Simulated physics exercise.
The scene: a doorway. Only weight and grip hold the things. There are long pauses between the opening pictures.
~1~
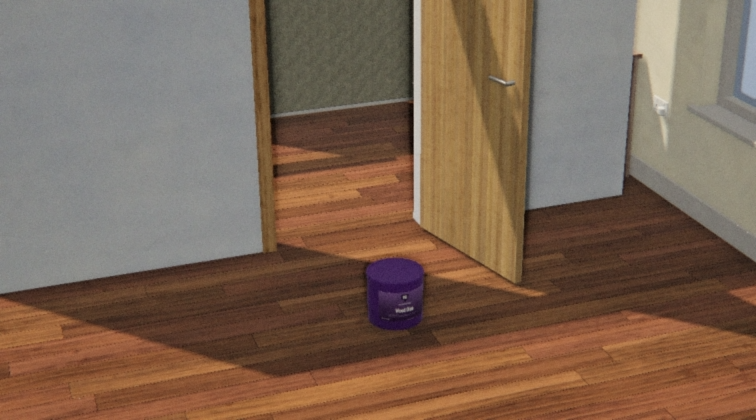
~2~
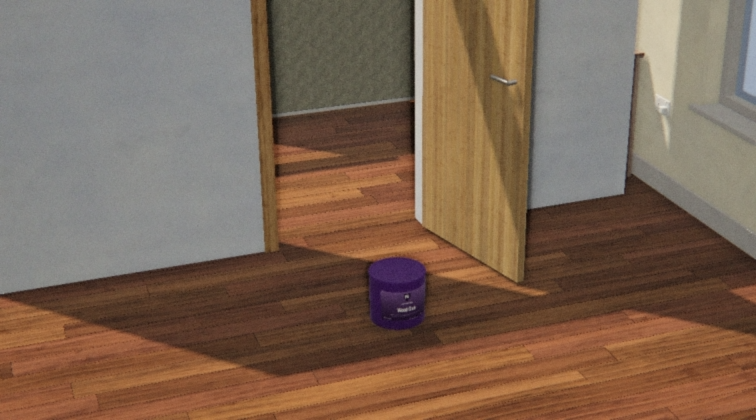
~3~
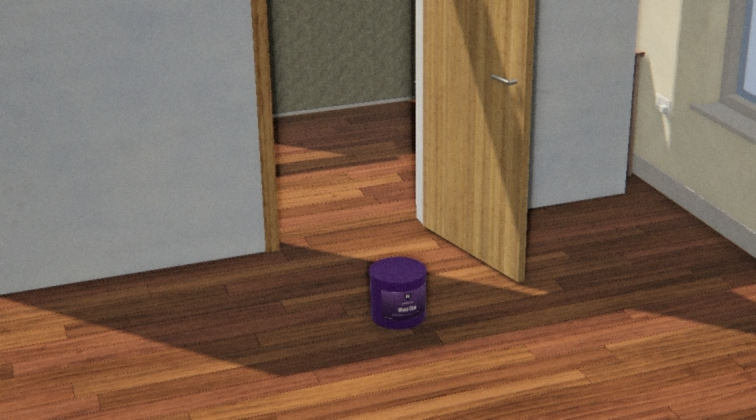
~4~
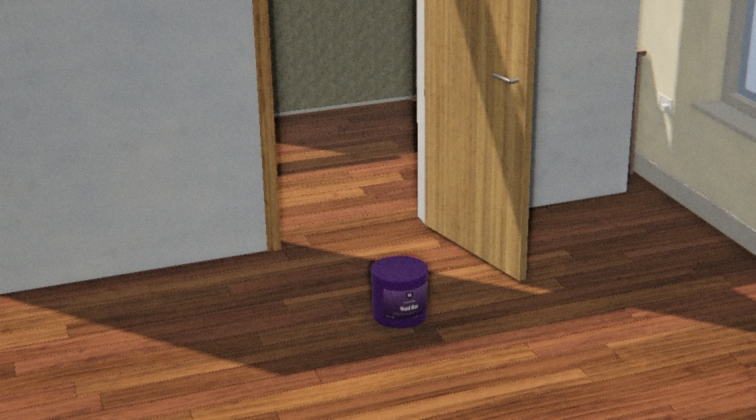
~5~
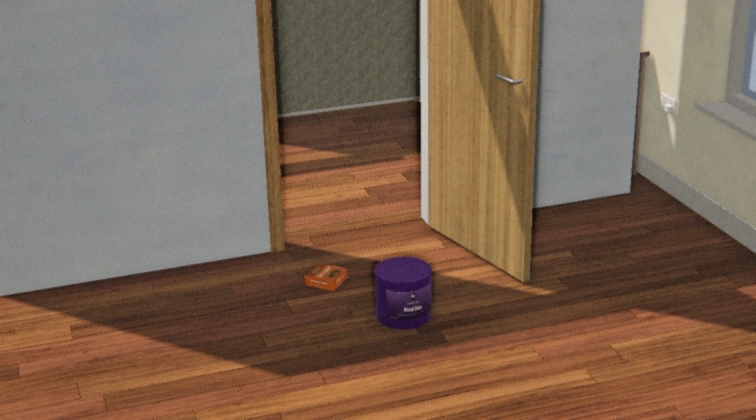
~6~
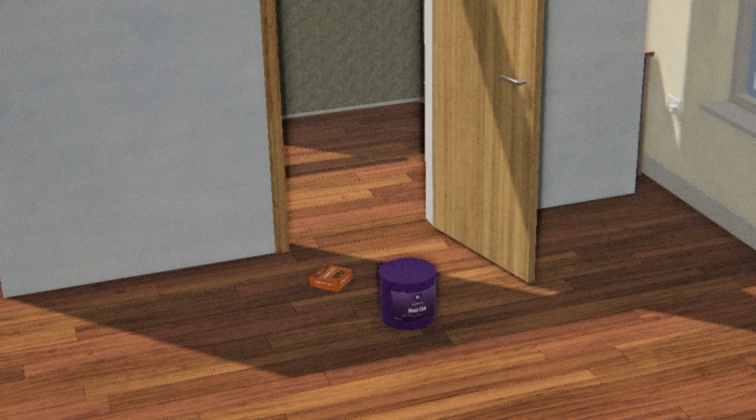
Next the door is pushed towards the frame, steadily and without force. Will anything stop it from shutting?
It closes.
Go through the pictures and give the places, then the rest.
Door wide open and still; purple pail (395, 294), in the first picture.
Door wide open and still; purple pail (397, 293), in the second picture.
Door wide open and still; purple pail (398, 293), in the third picture.
Door wide open and still; purple pail (400, 292), in the fourth picture.
Door wide open and still; purple pail (403, 293), in the fifth picture.
Door wide open and still; orange packet (331, 278); purple pail (408, 294), in the sixth picture.
Then, 1.10 s later than the last frame, open by 75°.
Then, 2.10 s later than the last frame, open by 32°; orange packet moved a little near (320, 275).
Then, 2.50 s later than the last frame, open by 18°; orange packet moved about its own width near (292, 268).
When it is over, open by 0°; moved from the start, orange packet; purple pail as before. End places, in pixels of the last picture, orange packet near (286, 267).
